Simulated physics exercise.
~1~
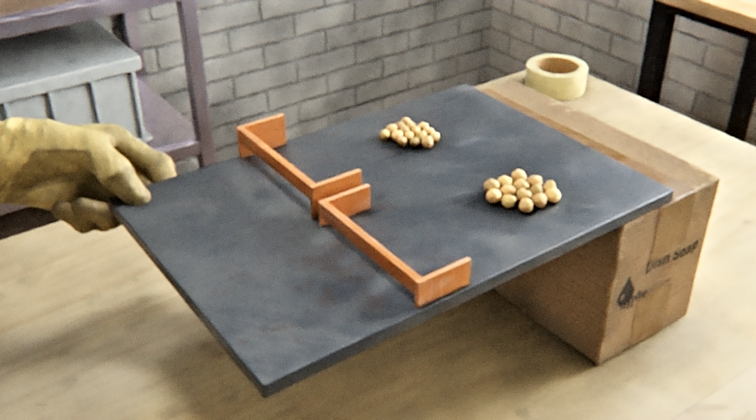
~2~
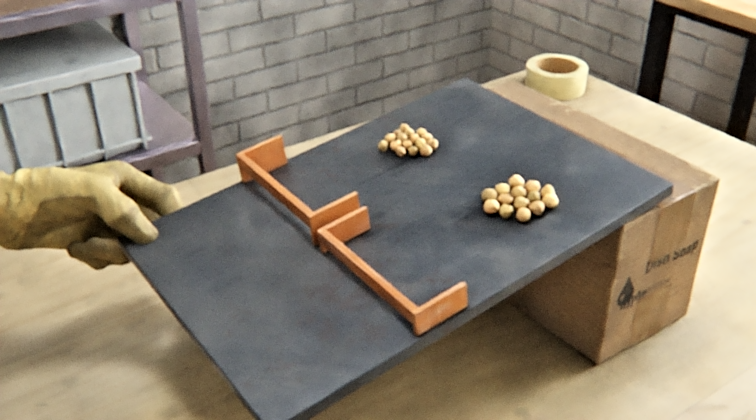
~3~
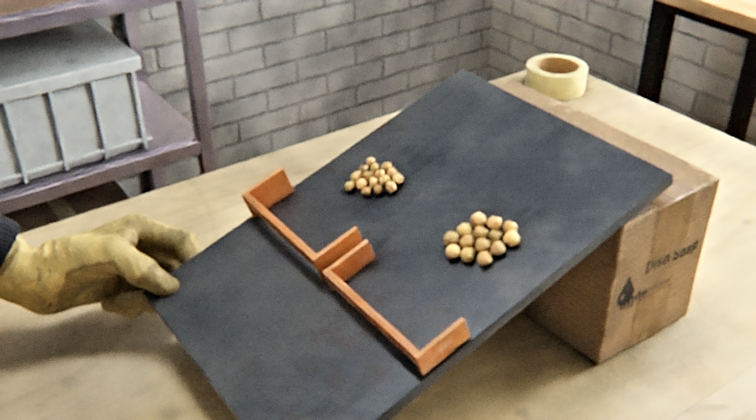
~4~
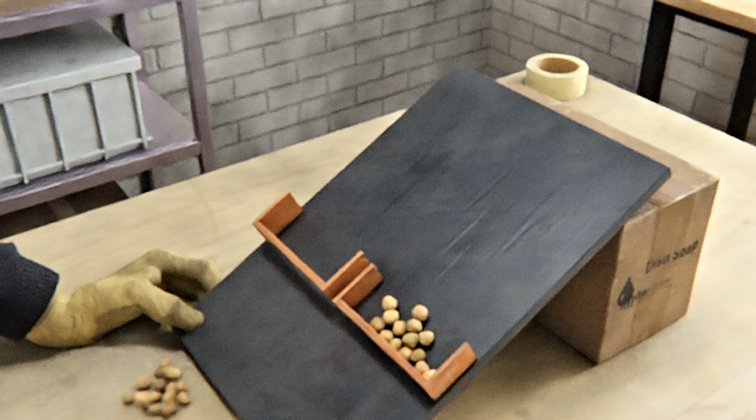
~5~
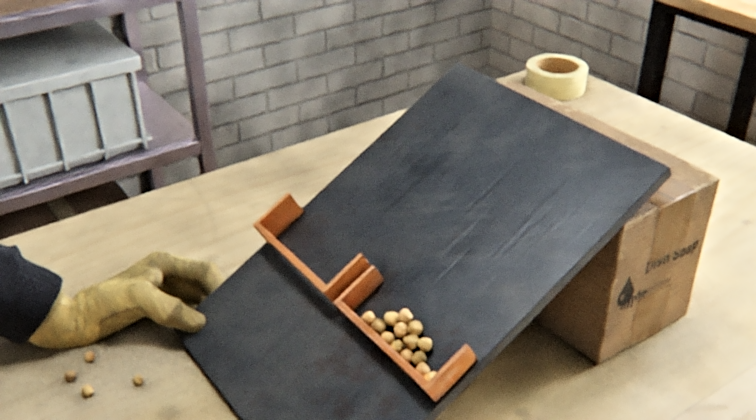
The clip opens on a dark board resting on a cardboard box at the right while a gloved hand holds its left end, with two clusters of small round tan pieces sitting above two orange gates. The hand lowers its end, and the board tilts more steeply as both clusters begin sliding down toward the left. With the hand down near the counter, the front batch gathers behind its gate, while the back batch passes its own and lands on the counter. Finally, the board rests steeply sloped, the front batch stays held, and a few stray pieces lie beside the glove.
